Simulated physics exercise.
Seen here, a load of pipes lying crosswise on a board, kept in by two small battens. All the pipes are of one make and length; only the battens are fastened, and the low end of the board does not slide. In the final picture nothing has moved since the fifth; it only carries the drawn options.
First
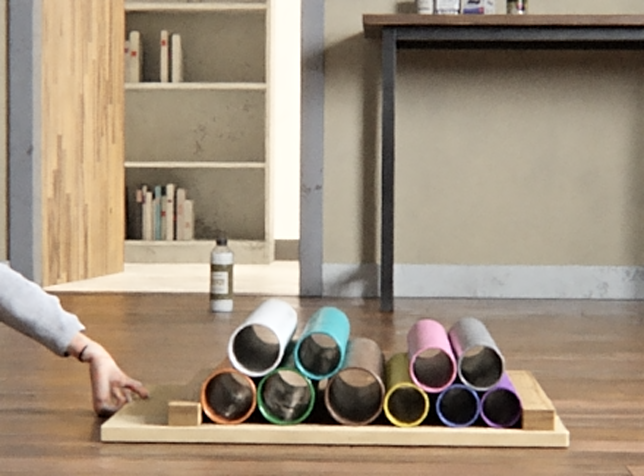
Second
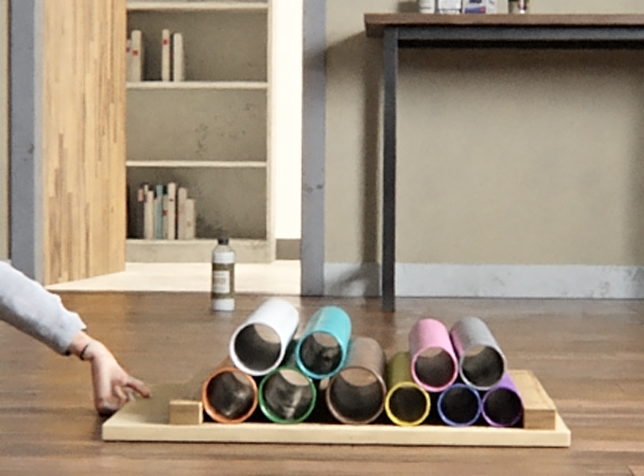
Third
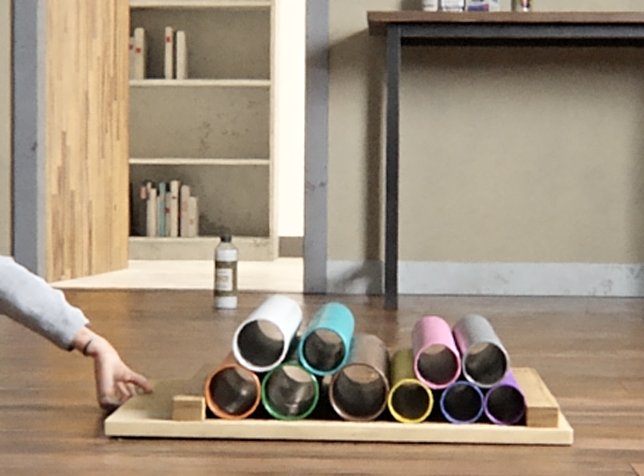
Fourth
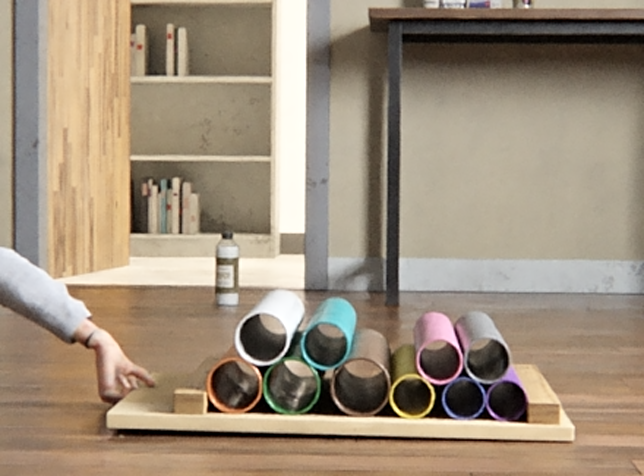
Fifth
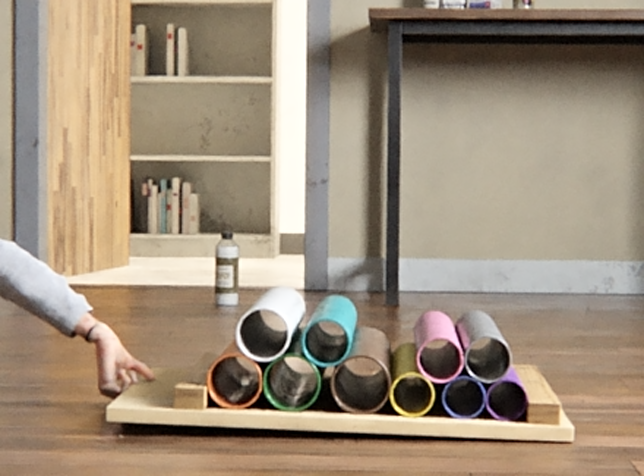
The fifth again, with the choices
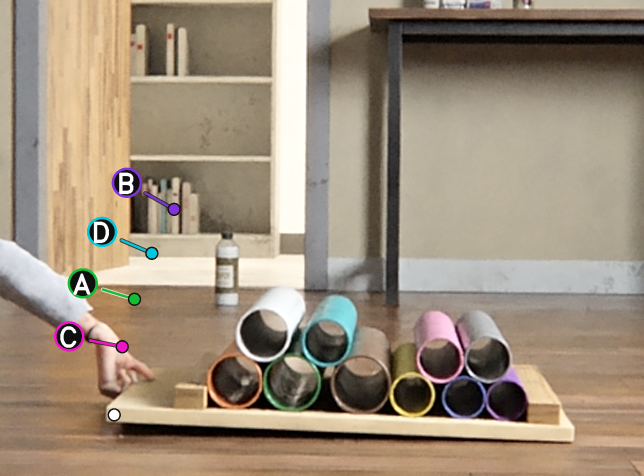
The clip opens on colored pipes stacked crosswise on a wooden board between two small battens, with a hand gripping the board's left end on a wooden floor. The hand then raises that end slightly, tilting the board a little, while the pipes stay stacked in their places.
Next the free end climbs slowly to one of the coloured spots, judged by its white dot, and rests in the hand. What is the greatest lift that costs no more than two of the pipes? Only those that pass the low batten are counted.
The highest mark that will do is B.
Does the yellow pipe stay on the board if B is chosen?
Yes.
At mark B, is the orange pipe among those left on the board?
Yes, with B.
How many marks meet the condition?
The number is four.
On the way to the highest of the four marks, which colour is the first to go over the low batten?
First is the grey one.
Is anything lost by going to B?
Yes, at B.
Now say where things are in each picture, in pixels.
Purple pipe (501, 407); turquoise pipe (318, 355); pink pipe (433, 369), in the first picture.
Pink pipe (435, 368); grey pipe (482, 367), in the second picture.
Board (342, 399); orange pipe (233, 392); white pipe (260, 344); yellow pipe (410, 401), in the third picture.
Board (344, 394); orange pipe (234, 386); green pipe (291, 387), in the fourth picture.
Board (343, 391); orange pipe (235, 381); green pipe (291, 383), in the fifth picture.
On the copy, A at (134, 299); B at (174, 210); C at (122, 347); D at (152, 253); the white dot at (114, 415).
On B. First, board at 17°.
Then, board at 29°.
Finally, board at 29°, two over the low batten (pink, grey).
By contrast, A none over the low batten; C none over the low batten; D one over the low batten (grey).
